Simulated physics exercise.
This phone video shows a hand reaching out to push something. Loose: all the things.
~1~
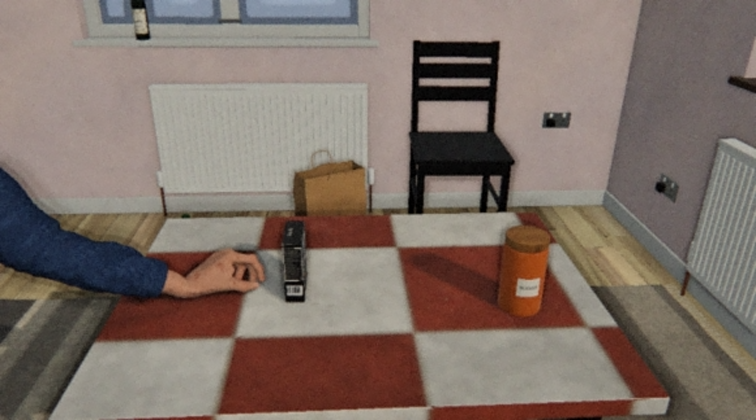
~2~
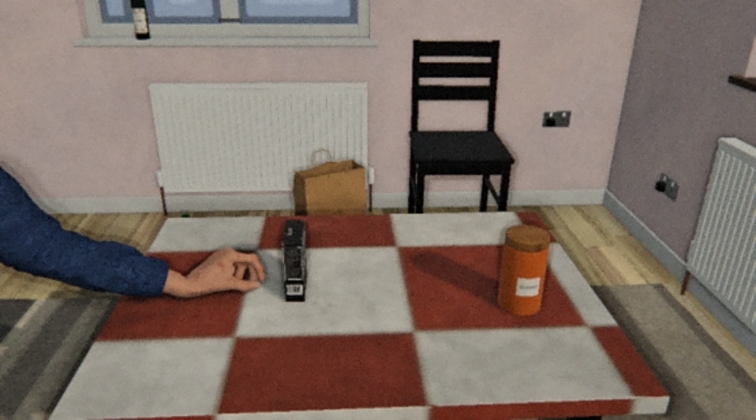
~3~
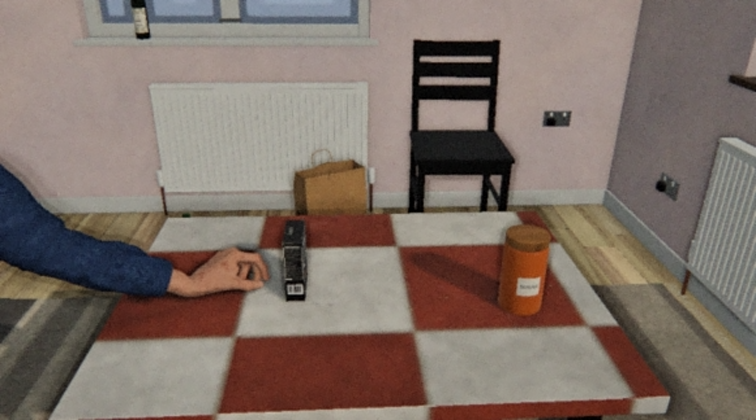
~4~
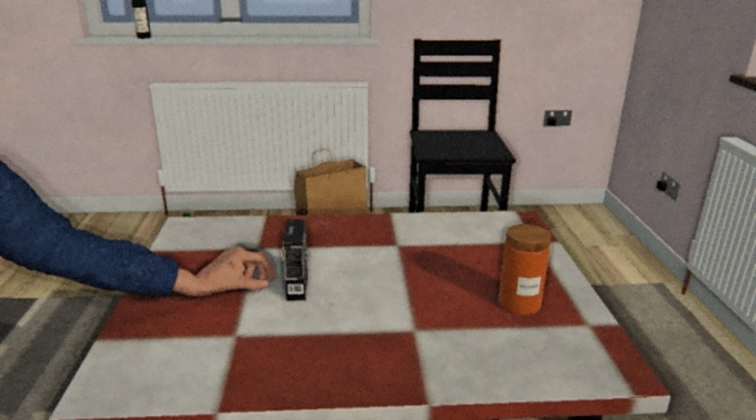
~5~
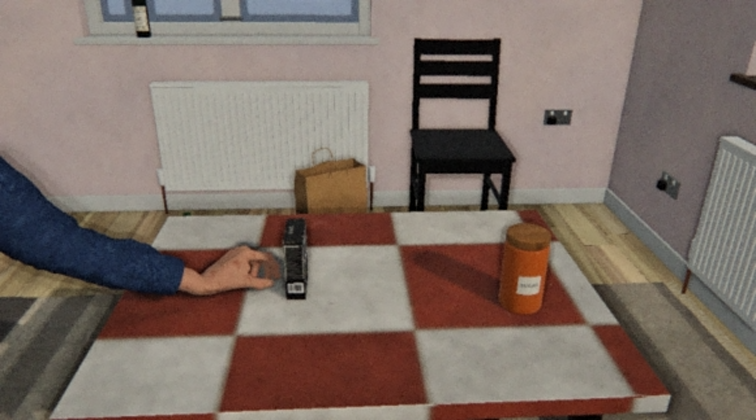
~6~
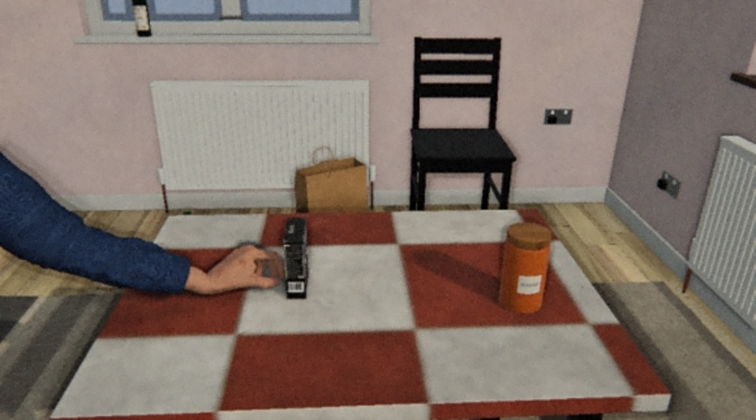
A hand in a dark blue sleeve reaches in from the left over a red and white checked table, seen from slightly above in a pink-walled room. A small black packet stands near the hand, an orange jar sits to the right, and a radiator, paper bag and black chair are behind. The hand inches rightward toward the packet, fingers curled, while the view stays nearly still.
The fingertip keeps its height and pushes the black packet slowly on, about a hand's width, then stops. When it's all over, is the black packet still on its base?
It ends up on its base.
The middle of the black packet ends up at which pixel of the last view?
End position, last frame: About (362, 256).
Then, 0.30 s on from there, black packet shifted a little near (311, 257).
Then, 0.50 s on from there, black packet shifted a little near (324, 257).
Then, 0.80 s on from there, black packet shifted about its own width near (344, 256).
Then, 1.10 s on from there, black packet shifted about its own width near (362, 256).
In the end, moved from the start, black packet. At the end, from the last picture's camera, black packet near (362, 256).
